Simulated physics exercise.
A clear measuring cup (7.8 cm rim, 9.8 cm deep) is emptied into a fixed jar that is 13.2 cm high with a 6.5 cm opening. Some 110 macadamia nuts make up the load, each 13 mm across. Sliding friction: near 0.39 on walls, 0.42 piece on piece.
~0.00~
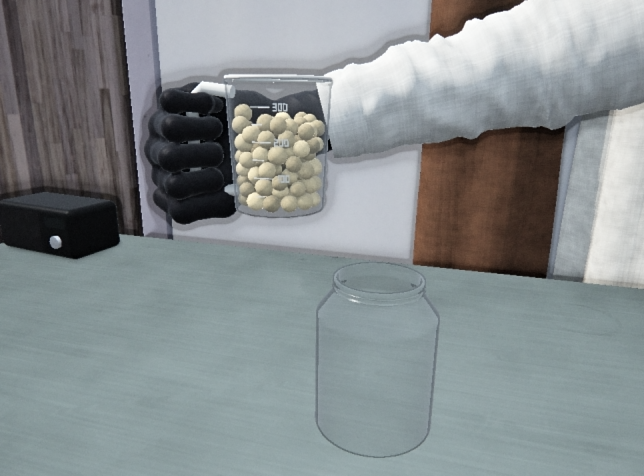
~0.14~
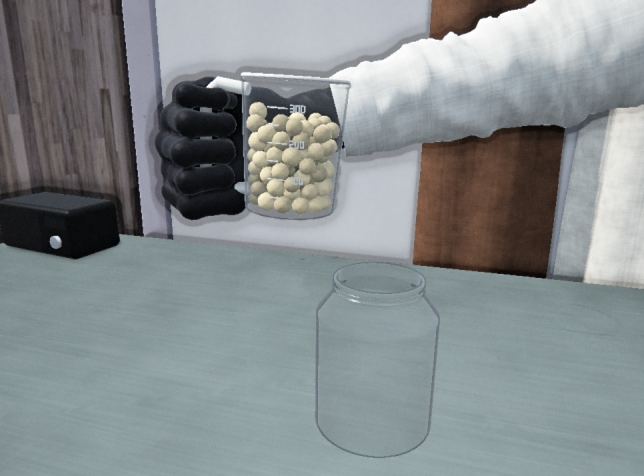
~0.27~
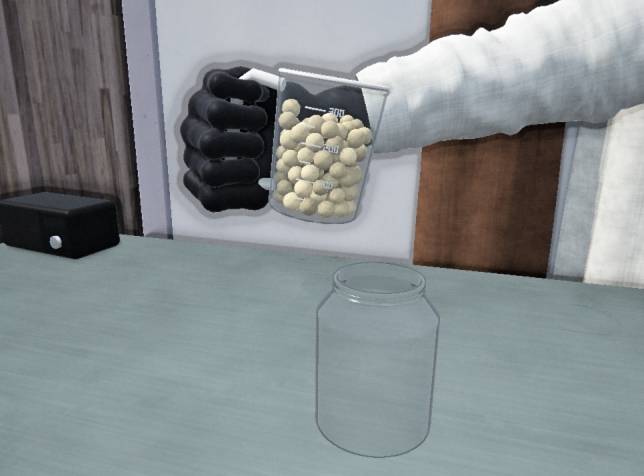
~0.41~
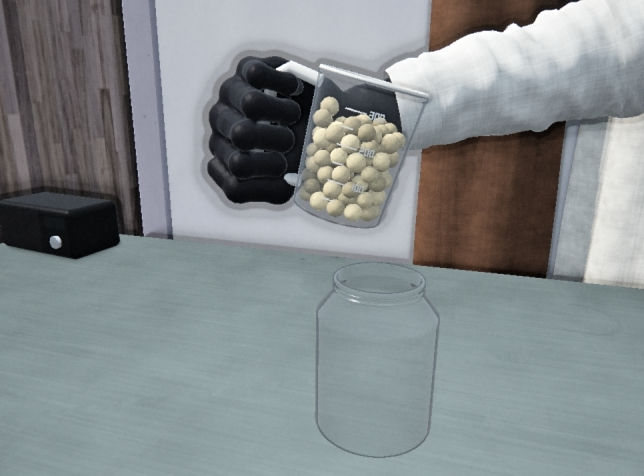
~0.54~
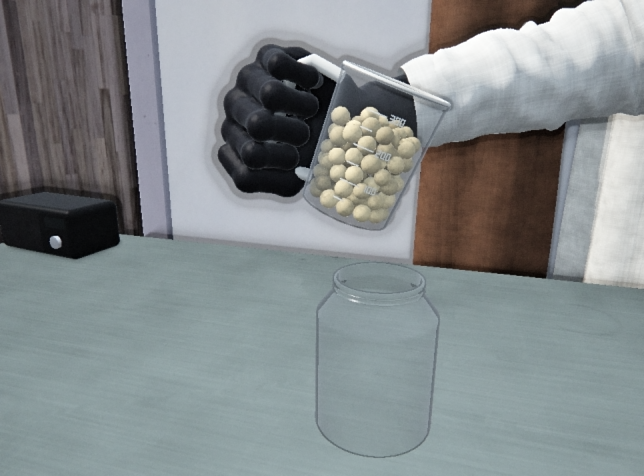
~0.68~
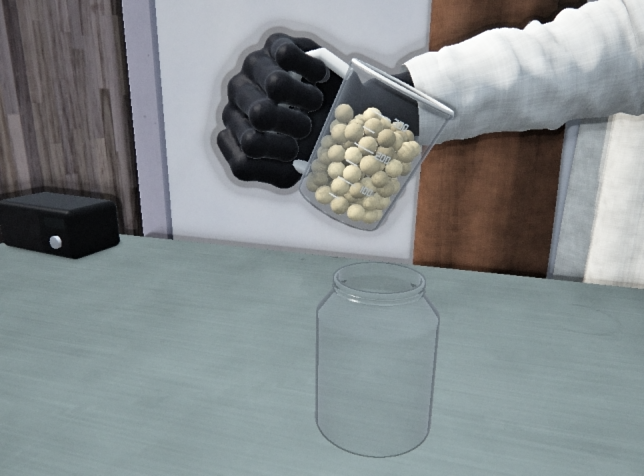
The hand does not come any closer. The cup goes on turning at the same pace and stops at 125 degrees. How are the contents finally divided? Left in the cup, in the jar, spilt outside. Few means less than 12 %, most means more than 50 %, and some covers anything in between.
Still above: Few; jar: Few; spilt: Most.
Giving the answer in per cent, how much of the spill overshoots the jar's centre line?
100 %.
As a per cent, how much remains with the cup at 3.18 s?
Somewhere near 0 per cent.
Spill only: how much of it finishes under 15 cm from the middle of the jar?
It works out near 30 in a hundred.
After 1.73 s, tilt 72 degrees; the cup holds 100 %, the jar 0 %.
After 2.44 s, tilt 102 degrees; the cup holds 80 %, the jar 0 %.
After 3.18 s, tilt 125 degrees; the cup holds 0 %, the jar 0 %.
At rest (4.0 s), still above 0 %, jar 0 %, spilt 100 %.
